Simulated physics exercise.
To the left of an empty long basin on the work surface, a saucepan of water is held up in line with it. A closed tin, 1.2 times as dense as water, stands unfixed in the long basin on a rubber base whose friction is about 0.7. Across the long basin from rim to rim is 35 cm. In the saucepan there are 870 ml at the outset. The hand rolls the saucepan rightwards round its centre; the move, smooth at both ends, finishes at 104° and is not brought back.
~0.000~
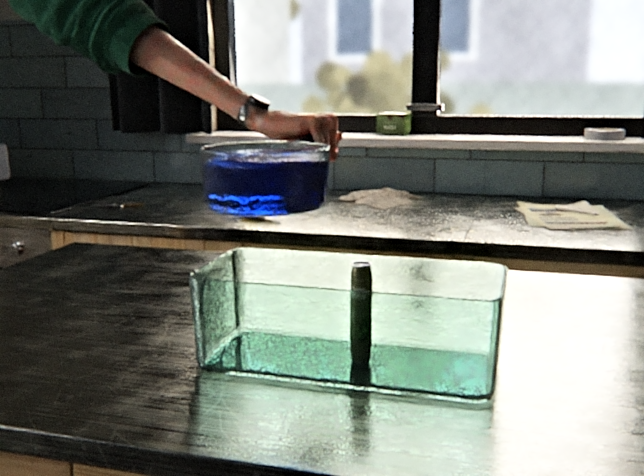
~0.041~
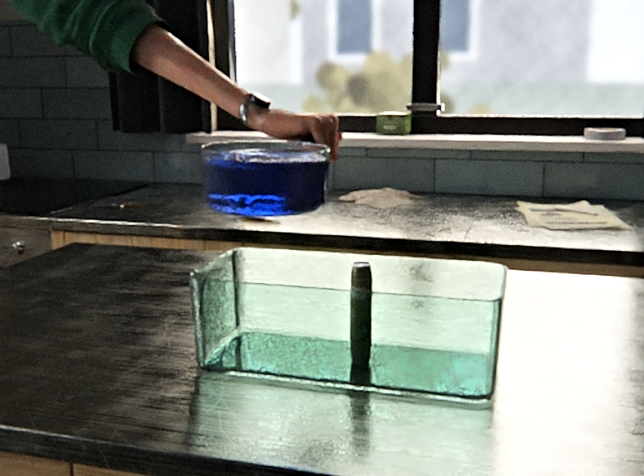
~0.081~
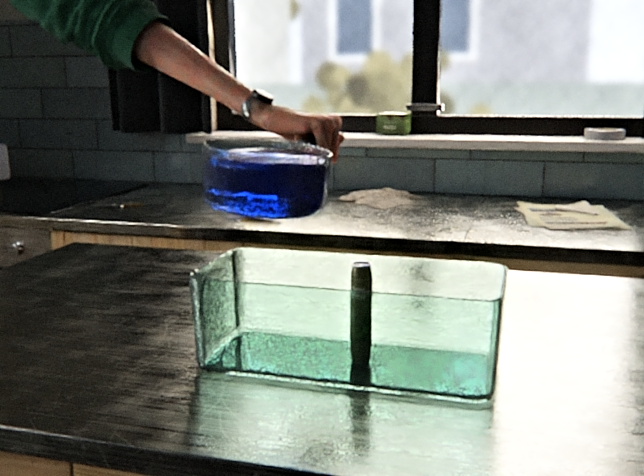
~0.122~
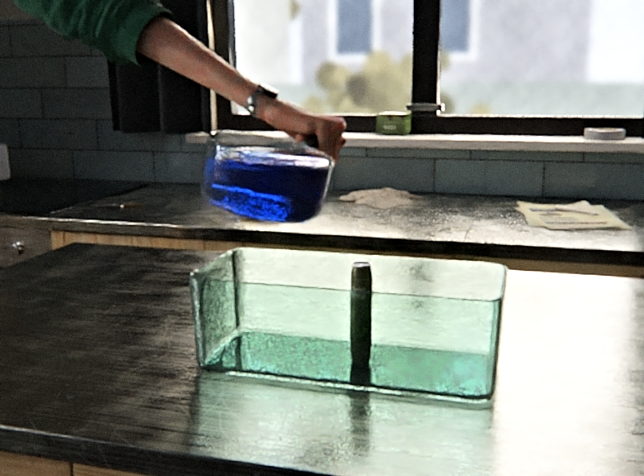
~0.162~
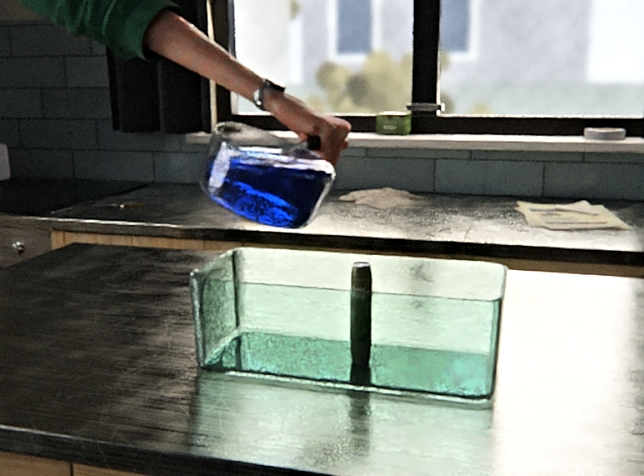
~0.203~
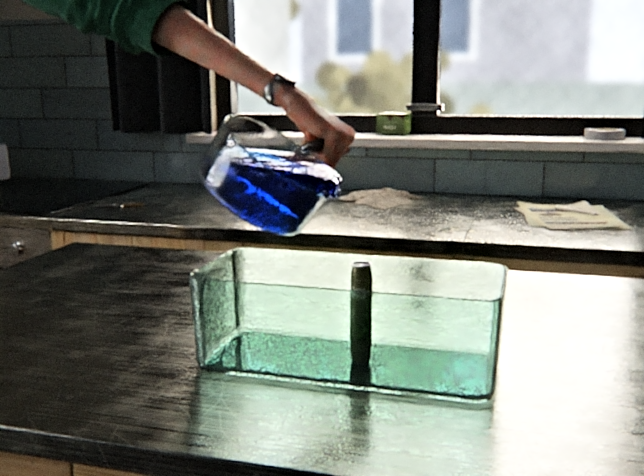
Hand in a green sleeve tilting a clear pan of blue liquid steadily rightwards above a long glass basin on a dark counter.
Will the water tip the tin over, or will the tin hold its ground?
It is tipped over.
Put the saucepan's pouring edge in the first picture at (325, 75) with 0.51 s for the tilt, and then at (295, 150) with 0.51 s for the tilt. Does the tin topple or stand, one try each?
In the first try it remains standing; in the second it comes down.
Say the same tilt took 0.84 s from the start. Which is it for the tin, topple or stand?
Then it keeps standing.
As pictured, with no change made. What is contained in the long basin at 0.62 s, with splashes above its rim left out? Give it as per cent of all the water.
Looks like about 94 % of the whole amount.
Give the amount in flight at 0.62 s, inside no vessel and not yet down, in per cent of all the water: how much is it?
Airborne share: Near 3 %.
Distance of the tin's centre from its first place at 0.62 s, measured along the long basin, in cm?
About 2 cm.
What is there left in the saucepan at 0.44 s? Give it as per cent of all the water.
About 18 percent.
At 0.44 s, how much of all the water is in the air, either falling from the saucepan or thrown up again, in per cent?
Near 32 per cent of it all.
By 0.44 s the tilt is 100° and 19 per cent is still to pour; the tin stands where it began.
By 0.62 s the tilt is 104° and 4 per cent is still to pour; the tin stands 2 cm from where it began.
By 0.81 s the tilt is 104° and 0 per cent is still to pour; the tin leans 22°.
By 1.01 s the tilt is 104° and 0 per cent is still to pour; the tin lies on its side.
At rest the tin lies on its side.
